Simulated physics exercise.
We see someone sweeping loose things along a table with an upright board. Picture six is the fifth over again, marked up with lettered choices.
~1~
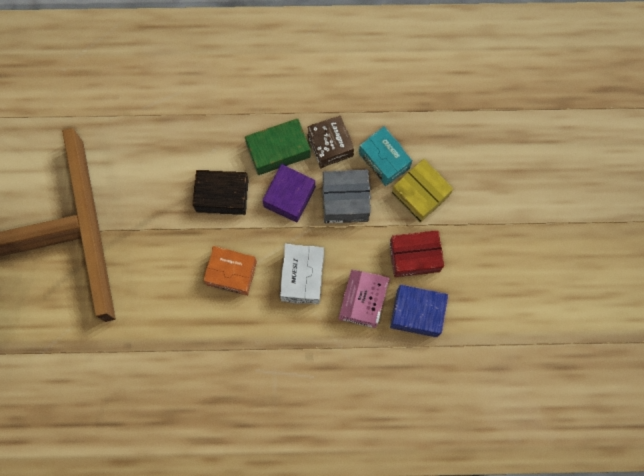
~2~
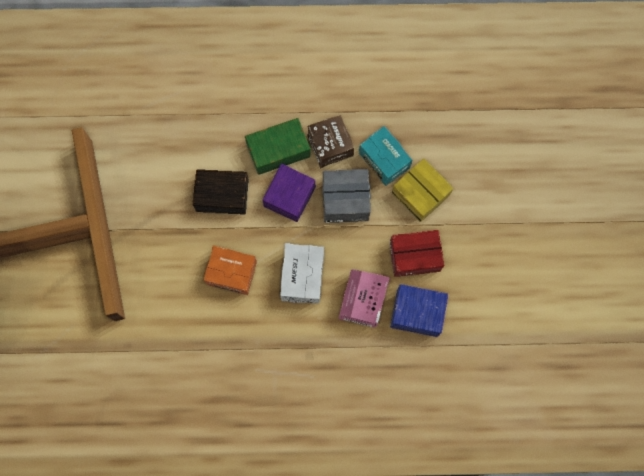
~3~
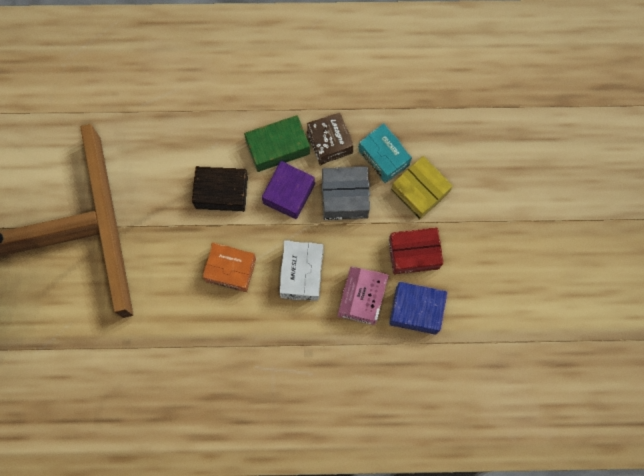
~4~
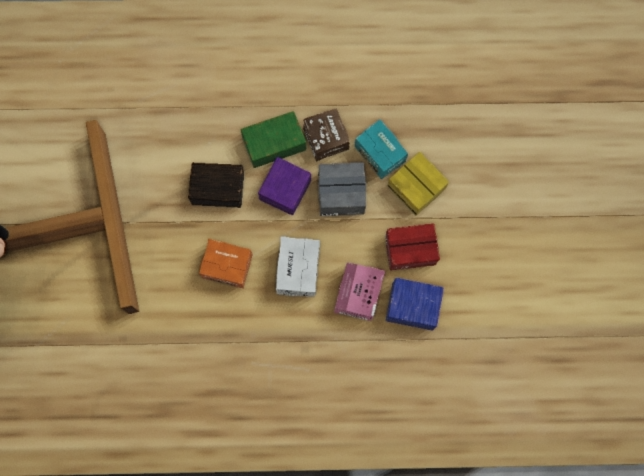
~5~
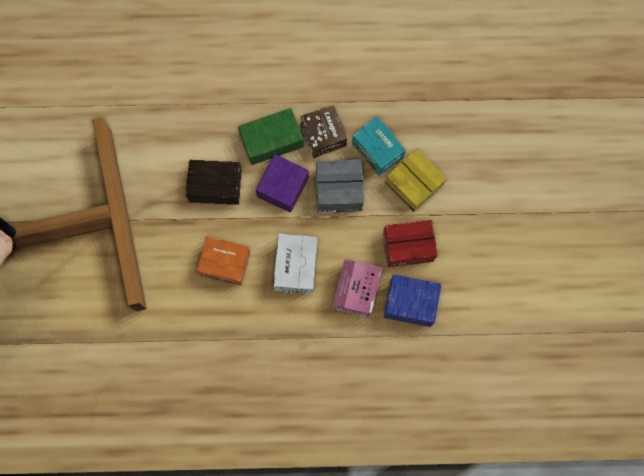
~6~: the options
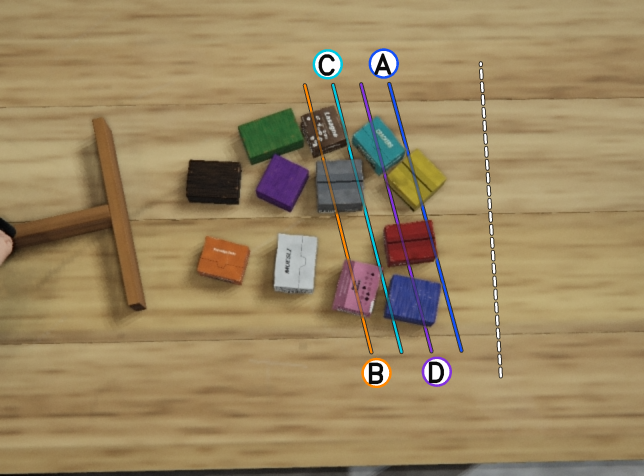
On a pale wooden tabletop seen from above, a brown T-shaped wooden board lies at the left. Small blocks cluster near the middle, with black, green, brown, purple, grey, turquoise and yellow above orange, white, pink, red and blue. The board slides a short way right toward the blocks, a hand just showing on its handle at the left edge, while the view shifts slightly and the blocks keep their arrangement.
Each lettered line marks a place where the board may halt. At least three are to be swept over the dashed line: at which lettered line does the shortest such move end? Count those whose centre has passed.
The first such stop is A.
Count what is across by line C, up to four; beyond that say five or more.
One.
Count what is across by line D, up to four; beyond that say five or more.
It has two across.
On the marked copy, A at (424, 213); B at (337, 215); C at (366, 214); D at (395, 214); the dashed line at (490, 214).
Taking A. A third of the way, board (227, 207); yellow box (415, 181); red box (409, 244); none across.
Two thirds of the way, board (338, 205); yellow box (495, 178); grey box (451, 177); one across.
When it is over, board (424, 204); yellow box (575, 169); grey box (531, 171); three across.
As for the rest, B gets none across; C gets only one across; D gets only two across.
